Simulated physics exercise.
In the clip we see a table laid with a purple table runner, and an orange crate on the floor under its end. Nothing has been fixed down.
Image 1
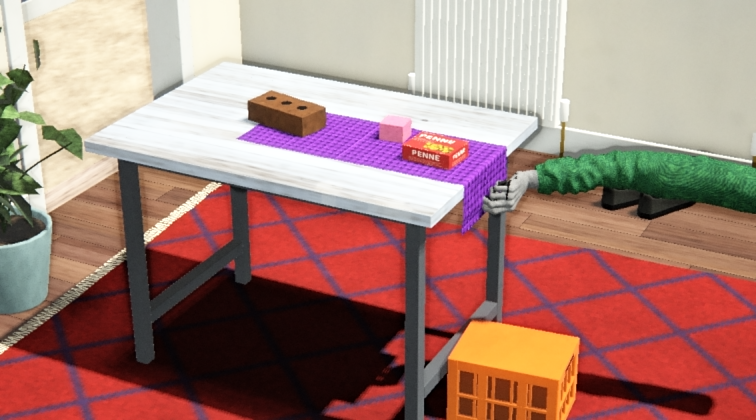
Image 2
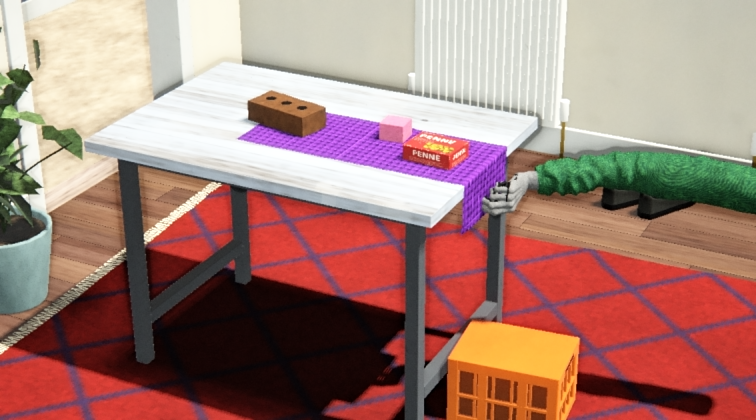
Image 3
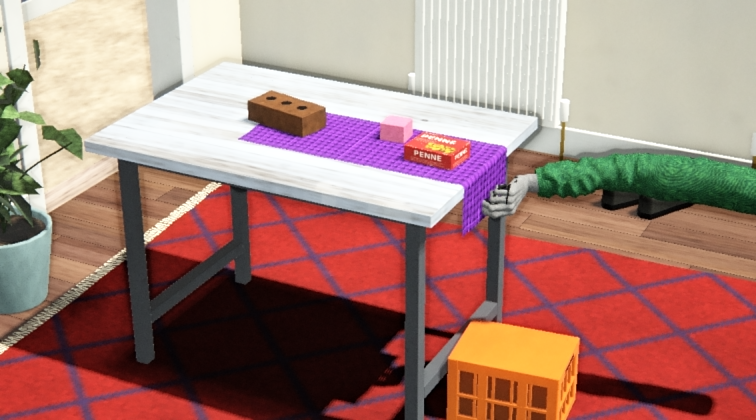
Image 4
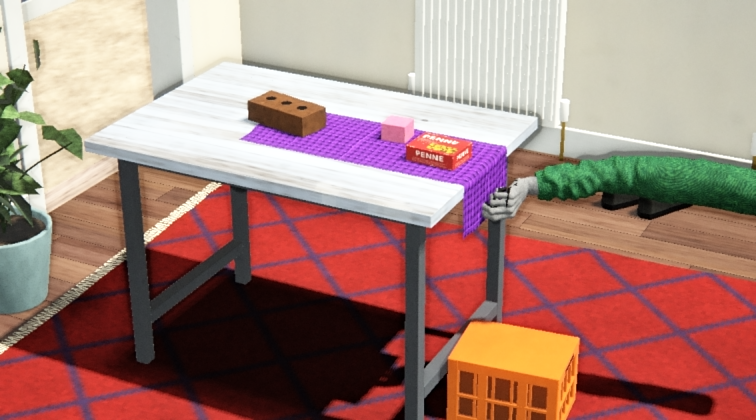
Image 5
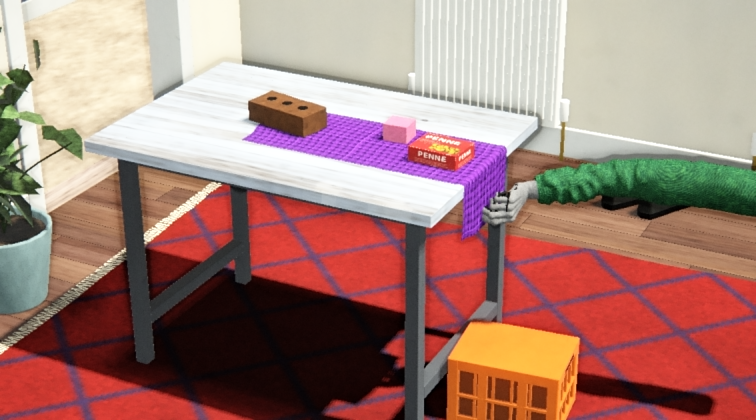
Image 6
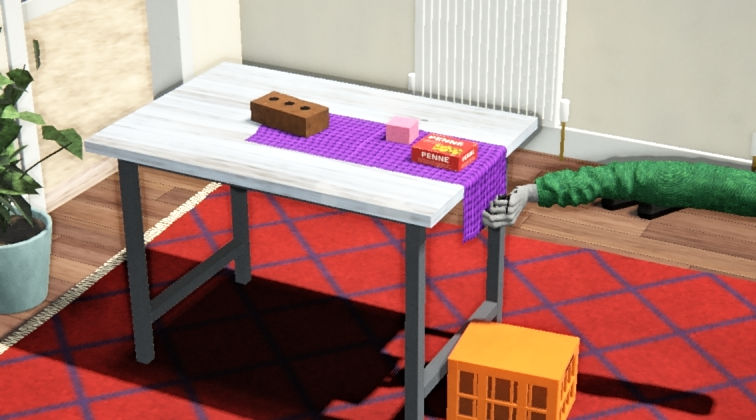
Purple table runner being drawn slowly over a table's edge by a gray hand, carrying a brick, pink block and red packet slightly right.
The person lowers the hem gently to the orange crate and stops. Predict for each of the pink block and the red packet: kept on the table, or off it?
Prediction: The pink block off, the red packet off.
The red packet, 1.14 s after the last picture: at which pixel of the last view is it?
Look around (541, 338) in the last picture.
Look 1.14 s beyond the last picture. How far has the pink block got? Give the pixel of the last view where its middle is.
Roughly at (462, 141).
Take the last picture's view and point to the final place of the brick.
Middle at (410, 138).
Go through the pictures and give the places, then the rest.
Table runner end (462, 235); pink block (395, 120); red packet (436, 143); brick (286, 103); top of the crate (524, 362), in the first picture.
Table runner end (461, 235), far hem (236, 140); red packet (436, 143); red packet stands on the cloth, in the second picture.
Table runner end (462, 237); pink block (396, 121), in the third picture.
Table runner end (463, 239), far hem (239, 140); red packet (439, 143), in the fourth picture.
Table runner end (461, 241); pink block (399, 121), in the fifth picture.
Table runner end (462, 244), far hem (244, 141); pink block (402, 122); red packet (445, 144); top of the crate (524, 362), in the sixth picture.
Then, 1.14 s on from there, hem going down; block carried along near (462, 141); packet down below near (541, 338).
Then, 2.46 s on from there, hem on the crate; block down below; packet down below near (541, 338).
In the end, hem on the crate; block down below; packet down below near (541, 338). The pink block falls off and the red packet goes over the edge.
